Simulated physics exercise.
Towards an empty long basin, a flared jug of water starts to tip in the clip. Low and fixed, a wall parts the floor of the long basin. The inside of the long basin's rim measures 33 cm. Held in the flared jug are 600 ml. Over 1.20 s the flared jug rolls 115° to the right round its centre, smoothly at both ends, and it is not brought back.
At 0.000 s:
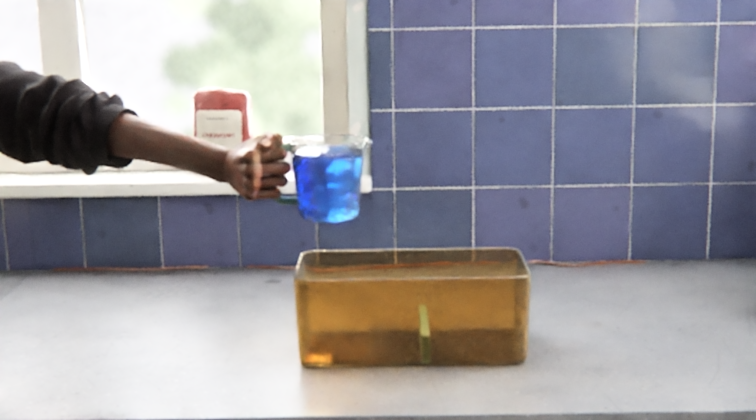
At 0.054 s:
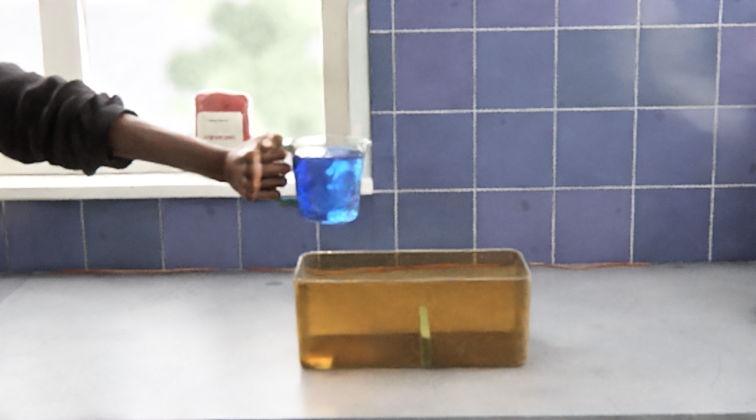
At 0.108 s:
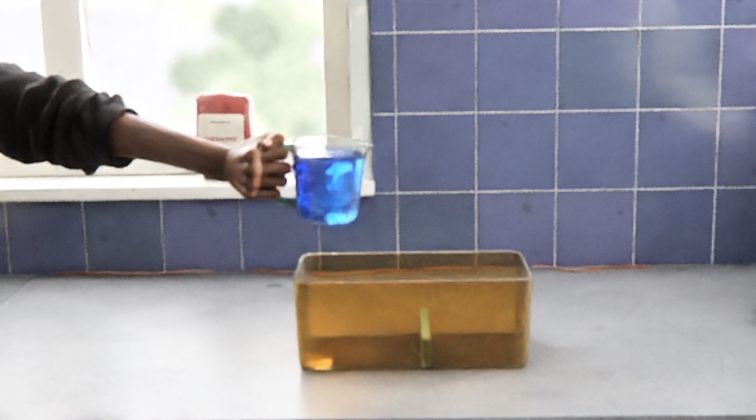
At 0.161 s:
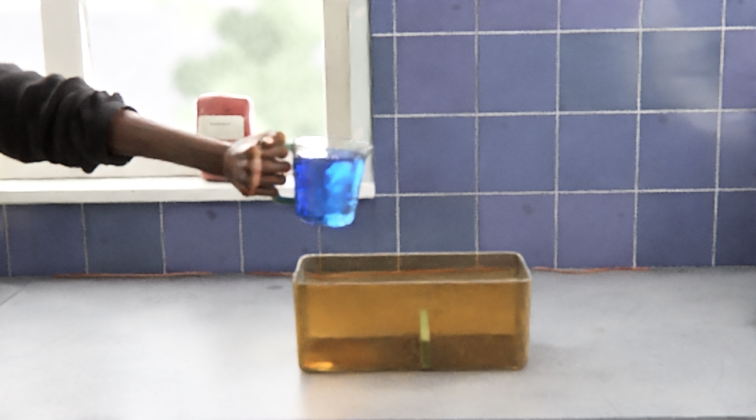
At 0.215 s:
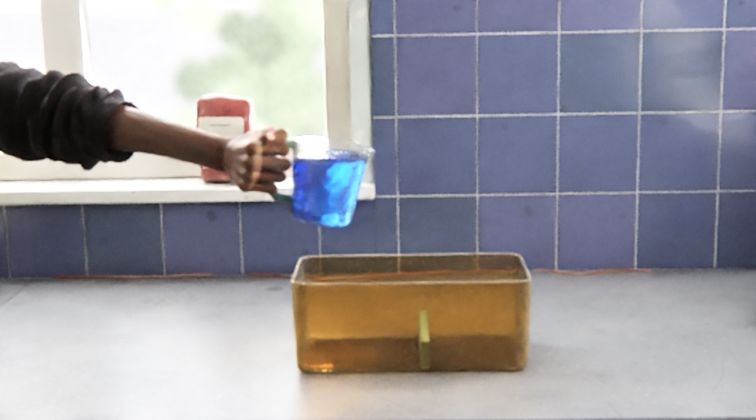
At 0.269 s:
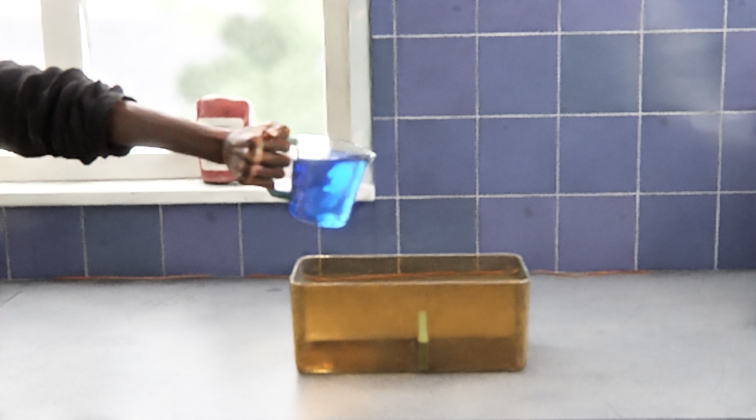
In this clip, a hand holds a clear jug of blue liquid above a long amber basin with a low upright divider inside, keeping it nearly level at first, then tilting it slightly to the right.
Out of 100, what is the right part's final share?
About 54 out of 100.
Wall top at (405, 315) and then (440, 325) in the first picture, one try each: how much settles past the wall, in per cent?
The first gives near 85 per cent and the second near 25 per cent.
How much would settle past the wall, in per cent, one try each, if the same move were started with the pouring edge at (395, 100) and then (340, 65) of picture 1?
About 90 %, then about 20 %.
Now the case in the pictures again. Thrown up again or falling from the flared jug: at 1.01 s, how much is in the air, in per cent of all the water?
Some 12 % is up in the air.
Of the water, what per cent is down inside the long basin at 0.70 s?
10 %, more or less.
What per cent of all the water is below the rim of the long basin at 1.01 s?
The fraction sits near 78 in a hundred.
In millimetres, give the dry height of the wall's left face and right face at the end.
On the left it's about 32 mm; on the right, about 26 mm.
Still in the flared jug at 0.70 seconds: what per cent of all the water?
Close to 70 in a hundred.
By 0.70 s the tilt is 72° and 69 per cent is still to pour, 2 is left of the wall and 9 right of it.
By 1.01 s the tilt is 108° and 11 per cent is still to pour, 27 is left of the wall and 51 right of it.
By 1.34 s the tilt is 115° and 0 per cent is still to pour, 45 is left of the wall and 54 right of it.
By 1.70 s the tilt is 115° and 0 per cent is still to pour, 45 is left of the wall and 54 right of it.
At rest 45 per cent lies left of the wall, 54 right of it and 1 outside.
